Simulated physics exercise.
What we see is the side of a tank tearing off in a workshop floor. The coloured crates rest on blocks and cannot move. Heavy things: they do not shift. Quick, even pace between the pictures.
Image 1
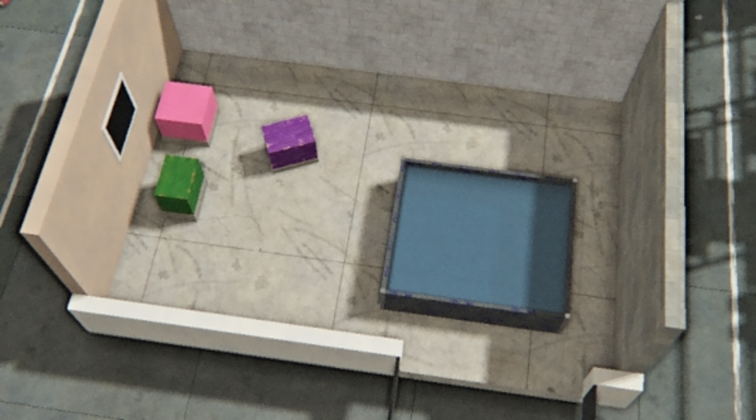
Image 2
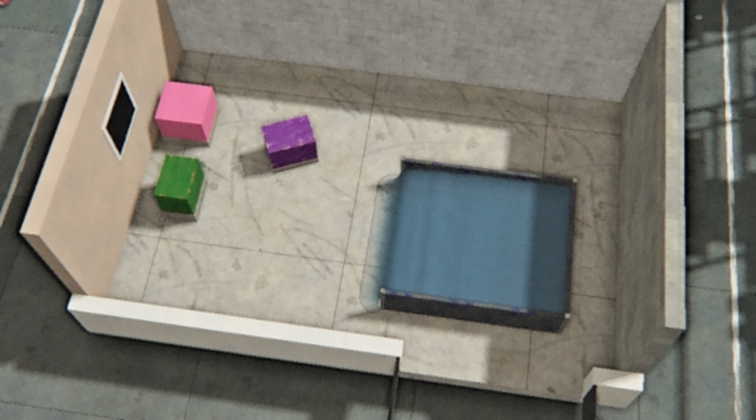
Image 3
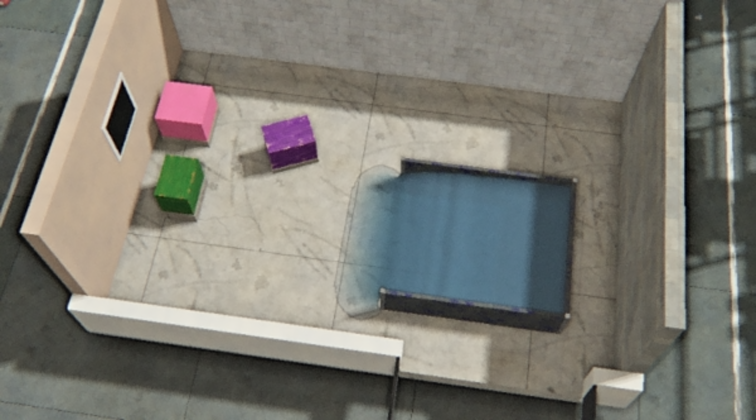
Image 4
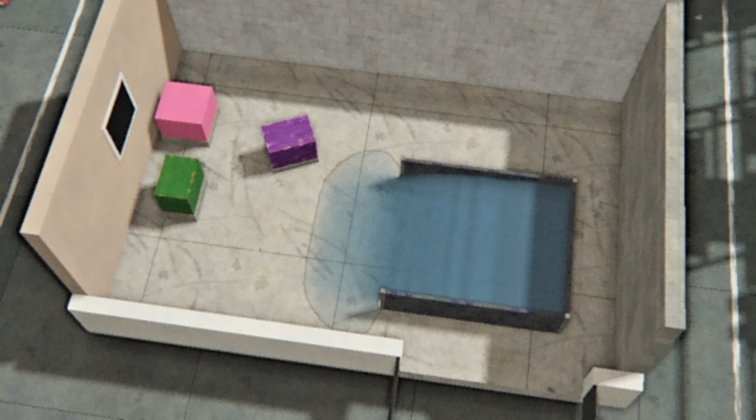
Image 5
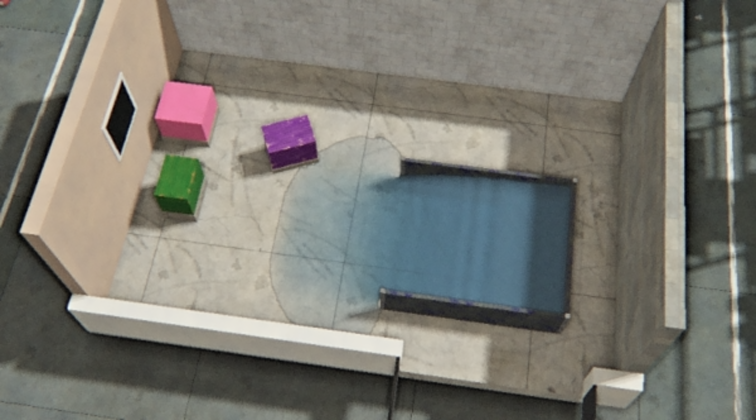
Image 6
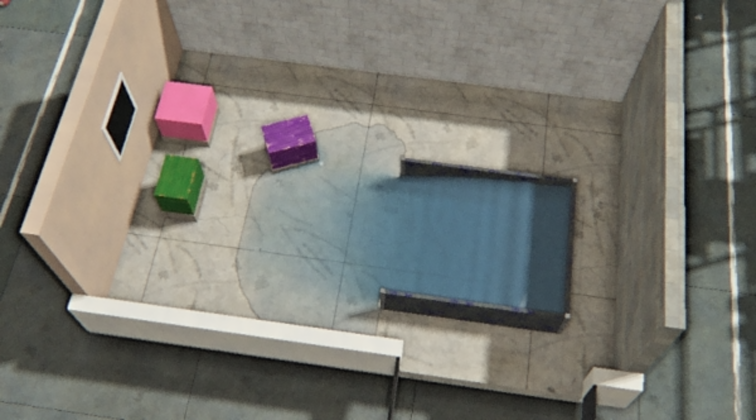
Blue water pours from the open left side of a dark-rimmed rectangular tank and spreads leftward in a widening, rounded sheet across a pale, scuffed floor. The walled room is seen from above at a slant, with the tank at right and pink, green and purple boxes at left. The water's edge reaches near the purple box, while the boxes and the camera stay still.
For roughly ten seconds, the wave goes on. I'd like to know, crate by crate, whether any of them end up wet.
At the end, pink crate: Doused. Green crate: Doused. Purple crate: Doused.
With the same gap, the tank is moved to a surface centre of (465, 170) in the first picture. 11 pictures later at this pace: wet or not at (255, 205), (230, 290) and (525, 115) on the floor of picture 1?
First drenched; next drenched; last unwetted.
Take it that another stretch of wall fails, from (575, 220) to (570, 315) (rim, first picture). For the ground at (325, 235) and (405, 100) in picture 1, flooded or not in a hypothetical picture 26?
Taking the two spots in turn: Parched and swamped.
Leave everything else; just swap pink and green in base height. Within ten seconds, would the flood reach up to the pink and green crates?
Pink is reached, green is reached.
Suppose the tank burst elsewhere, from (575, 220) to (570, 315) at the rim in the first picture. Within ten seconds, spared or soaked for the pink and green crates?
Note: Pink crate is left dry; green crate is left dry.
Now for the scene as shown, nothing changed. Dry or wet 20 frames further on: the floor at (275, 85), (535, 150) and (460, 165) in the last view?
First inundated, second spared, third spared.
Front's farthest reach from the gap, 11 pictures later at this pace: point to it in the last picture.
I'd go with roughly (176, 74).
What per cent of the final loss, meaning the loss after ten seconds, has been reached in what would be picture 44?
Approximately 0 in a hundred, I think.
A moment on, water covers 40 % of the floor; the pink crate water round its plinth, the green crate water round its plinth, the purple crate water round its plinth.
Next, water covers 50 % of the floor; the pink crate water round its plinth, the green crate water round its plinth, the purple crate water round its plinth.
Then, water covers 60 % of the floor; the pink crate water round its plinth, the green crate water round its plinth, the purple crate water round its plinth.
Later, water covers 75 % of the floor; the pink crate water round its plinth, the green crate water round its plinth, the purple crate water round its plinth.
In the end, water covers 100 % of the floor; the pink crate was topped, the green crate was topped, the purple crate was topped.
